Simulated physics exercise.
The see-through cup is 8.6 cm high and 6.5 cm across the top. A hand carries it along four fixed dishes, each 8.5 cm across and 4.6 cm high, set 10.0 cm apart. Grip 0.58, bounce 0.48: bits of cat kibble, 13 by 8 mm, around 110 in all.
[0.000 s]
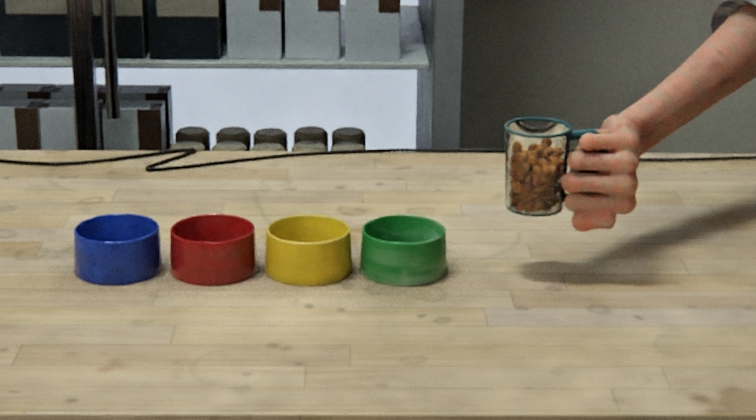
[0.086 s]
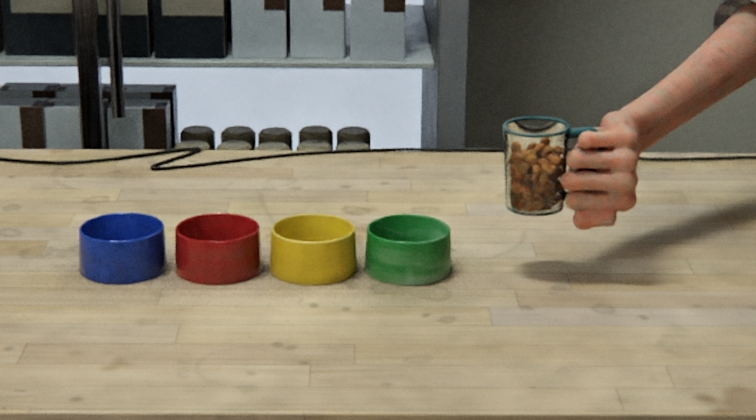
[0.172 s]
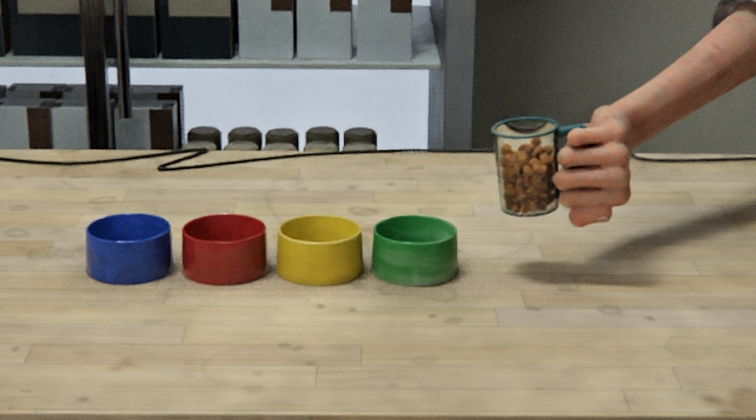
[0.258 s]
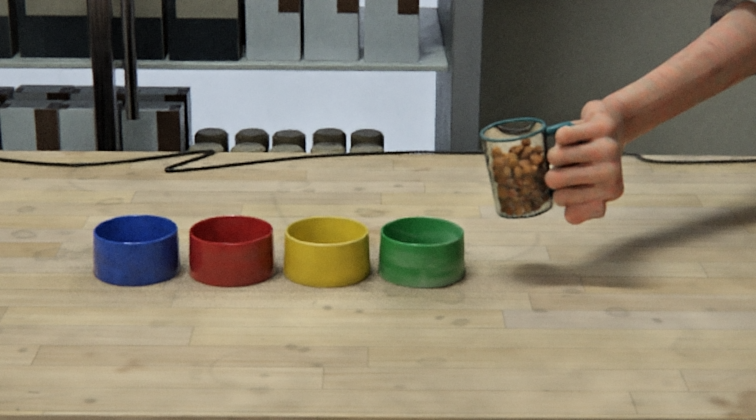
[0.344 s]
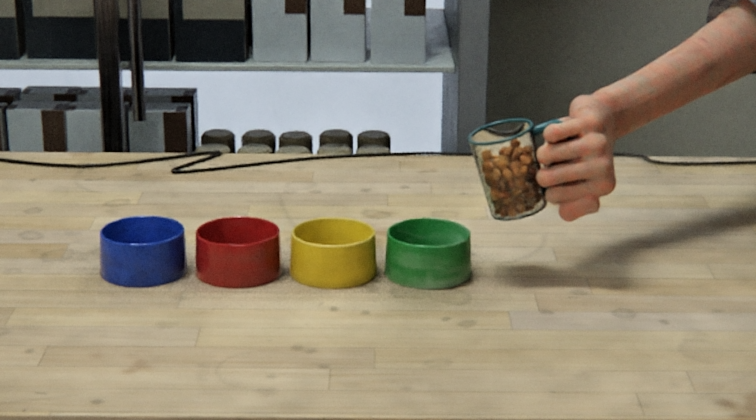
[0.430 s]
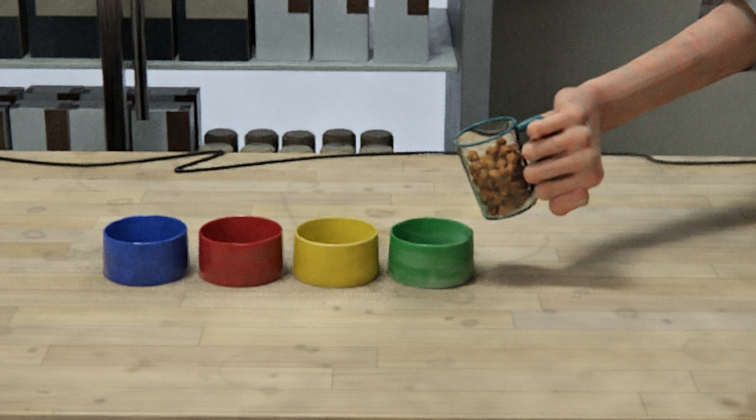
A hand moves a clear cup of brown pieces left toward four colored bowls, tilting it.
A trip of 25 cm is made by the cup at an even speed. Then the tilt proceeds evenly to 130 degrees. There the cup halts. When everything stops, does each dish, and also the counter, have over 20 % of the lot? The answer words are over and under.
Red dish: Over. Blue dish: Under. Green dish: Under. Yellow dish: Under. Counter: Over.
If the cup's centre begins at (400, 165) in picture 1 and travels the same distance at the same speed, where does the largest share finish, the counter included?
I'd say blue collects the most.
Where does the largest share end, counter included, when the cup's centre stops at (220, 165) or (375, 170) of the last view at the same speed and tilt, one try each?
Blue, then yellow.
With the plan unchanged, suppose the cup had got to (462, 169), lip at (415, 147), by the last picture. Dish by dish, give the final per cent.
Red 40; blue 0; green 0; yellow 10.
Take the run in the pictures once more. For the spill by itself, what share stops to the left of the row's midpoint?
60 per cent.
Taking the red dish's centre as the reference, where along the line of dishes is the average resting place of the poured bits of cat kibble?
Some 3 cm in the +x direction.
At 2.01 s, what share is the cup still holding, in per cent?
Roughly 100 per cent, I'd say.
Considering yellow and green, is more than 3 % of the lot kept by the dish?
Yellow: True; green: False.
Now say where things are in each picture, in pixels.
In the first frame, cup at (536, 167), tilt 0 degrees, lip at (506, 127), moved 0.0 cm; middle of the pieces at (529, 180); green dish at (404, 230); yellow dish at (308, 229); red dish at (213, 229); blue dish at (117, 228).
In the second frame, cup at (535, 167), tilt 2 degrees, lip at (504, 127), moved 0.6 cm; middle of the pieces at (529, 179).
In the third frame, cup at (527, 168), tilt 6 degrees, lip at (493, 131), moved 2.1 cm; middle of the pieces at (522, 180).
In the fourth frame, cup at (519, 169), tilt 11 degrees, lip at (481, 135), moved 3.7 cm; middle of the pieces at (515, 182).
In the fifth frame, cup at (510, 170), tilt 15 degrees, lip at (469, 140), moved 5.3 cm; middle of the pieces at (507, 184).
In the sixth frame, cup at (497, 170), tilt 20 degrees, lip at (454, 142), moved 6.9 cm; middle of the pieces at (496, 183); green dish at (432, 232); yellow dish at (336, 231); red dish at (241, 230); blue dish at (145, 230). The cup turns about 55 degrees a second and travels 19 cm a second.
After 1.38 s, tilt 71 degrees; cup holds 100 %.
After 2.01 s, tilt 105 degrees; cup holds 100 %.
After 2.69 s, tilt 130 degrees; cup holds 0 %, red 35 %, yellow 10 %.
By 3.3 s all is still; red 35 %, blue 0 %, green 0 %, yellow 10 %, counter 55 %.
